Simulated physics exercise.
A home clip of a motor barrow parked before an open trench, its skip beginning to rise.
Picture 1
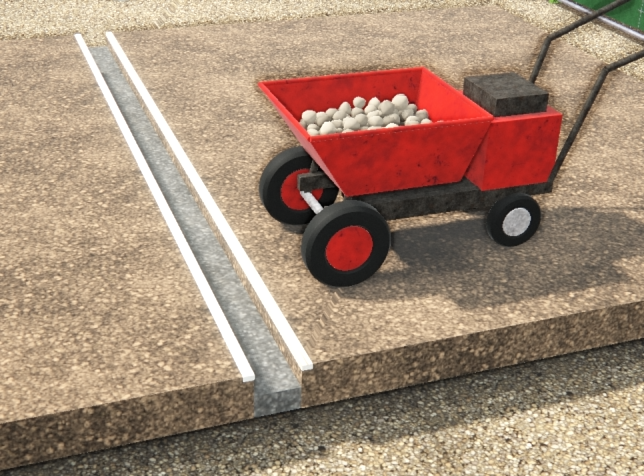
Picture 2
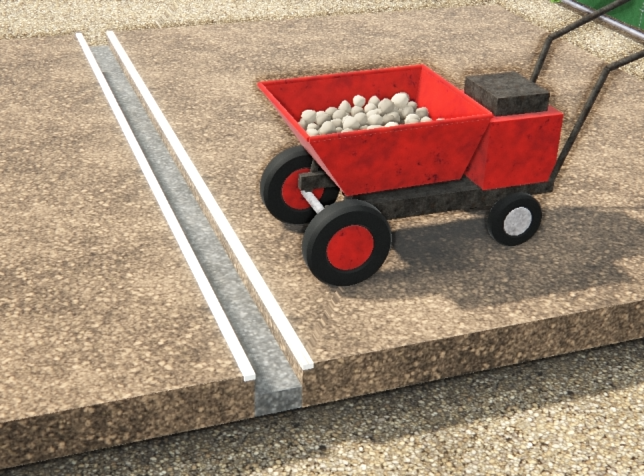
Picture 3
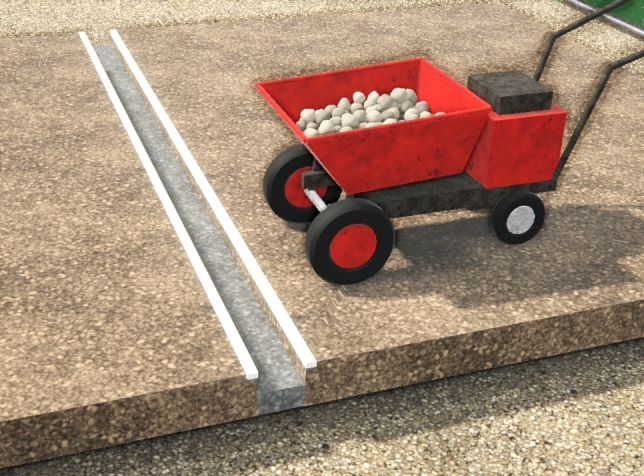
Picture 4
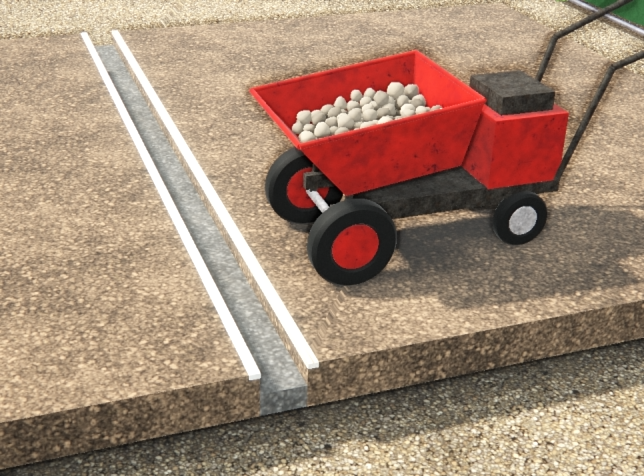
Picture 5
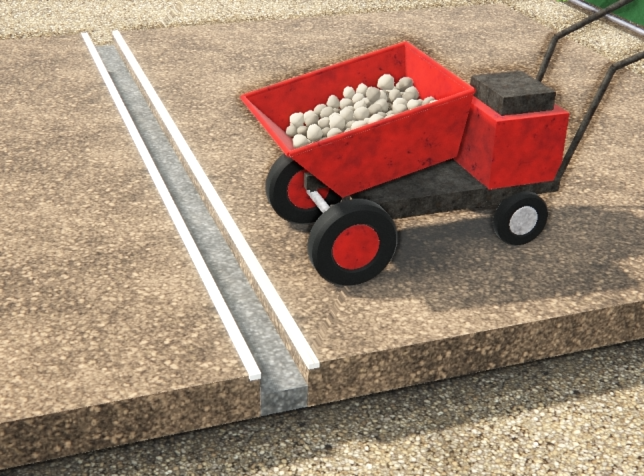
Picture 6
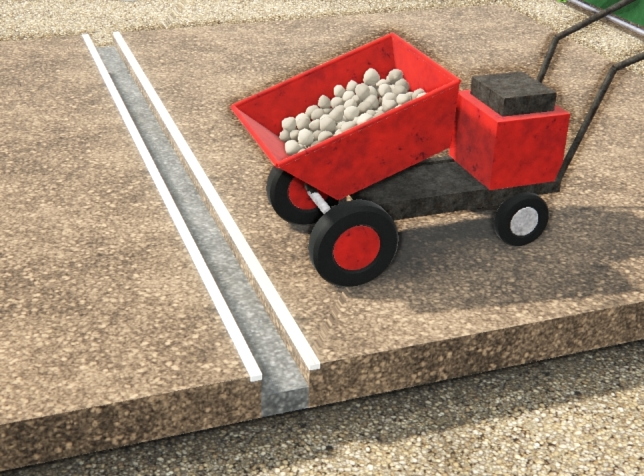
The red skip of a motor barrow, loaded with pebbles, tilts forward toward the left.
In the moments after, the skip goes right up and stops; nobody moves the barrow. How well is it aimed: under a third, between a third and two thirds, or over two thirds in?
It catches under a third.
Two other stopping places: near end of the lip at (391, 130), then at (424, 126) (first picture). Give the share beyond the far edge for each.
First some 10, then 0 per cent.
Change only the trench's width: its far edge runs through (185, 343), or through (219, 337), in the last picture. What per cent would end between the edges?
The first gives 60 %, the second 30 %.
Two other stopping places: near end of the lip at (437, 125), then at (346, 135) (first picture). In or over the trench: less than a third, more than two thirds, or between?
One: Under a third. Two: The middle third.
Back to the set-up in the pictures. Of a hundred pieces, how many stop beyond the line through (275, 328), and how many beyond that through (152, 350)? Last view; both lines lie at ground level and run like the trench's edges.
About 70 and 20 per cent.
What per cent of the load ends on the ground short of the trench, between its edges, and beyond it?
Short: 0 %, between: 0 %, beyond: 65 %.
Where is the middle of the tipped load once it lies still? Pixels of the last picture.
Around (152, 269).
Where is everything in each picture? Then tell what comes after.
In the first frame, lip of the skip at (310, 139), level; top of the load at (376, 124), river pebbles; first edge of the trench at (284, 325); far edge at (228, 335), the trench under half as wide as the skip, and about half as deep as wide.
In the second frame, lip of the skip at (309, 140), level; top of the load at (387, 122).
In the third frame, lip of the skip at (306, 141), tipped barely; top of the load at (393, 125).
In the fourth frame, lip of the skip at (300, 147), tipped a little; top of the load at (408, 112).
In the fifth frame, lip of the skip at (289, 154), tipped a little; top of the load at (400, 106).
In the sixth frame, lip of the skip at (278, 165), tipped clearly; top of the load at (390, 101); first edge of the trench at (291, 325); far edge at (236, 334).
Soon after the last picture, skip tipped steeply; all in the skip.
A little later, skip tipped right over; most in the skip; about a quarter beyond it; a stray few falling.
Later still, skip tipped right over; about a third in the skip; a stray few in or heaped over the trench; about two thirds beyond it.
At rest, skip tipped right over; about a third in the skip; a stray few in or heaped over the trench; about two thirds beyond it.
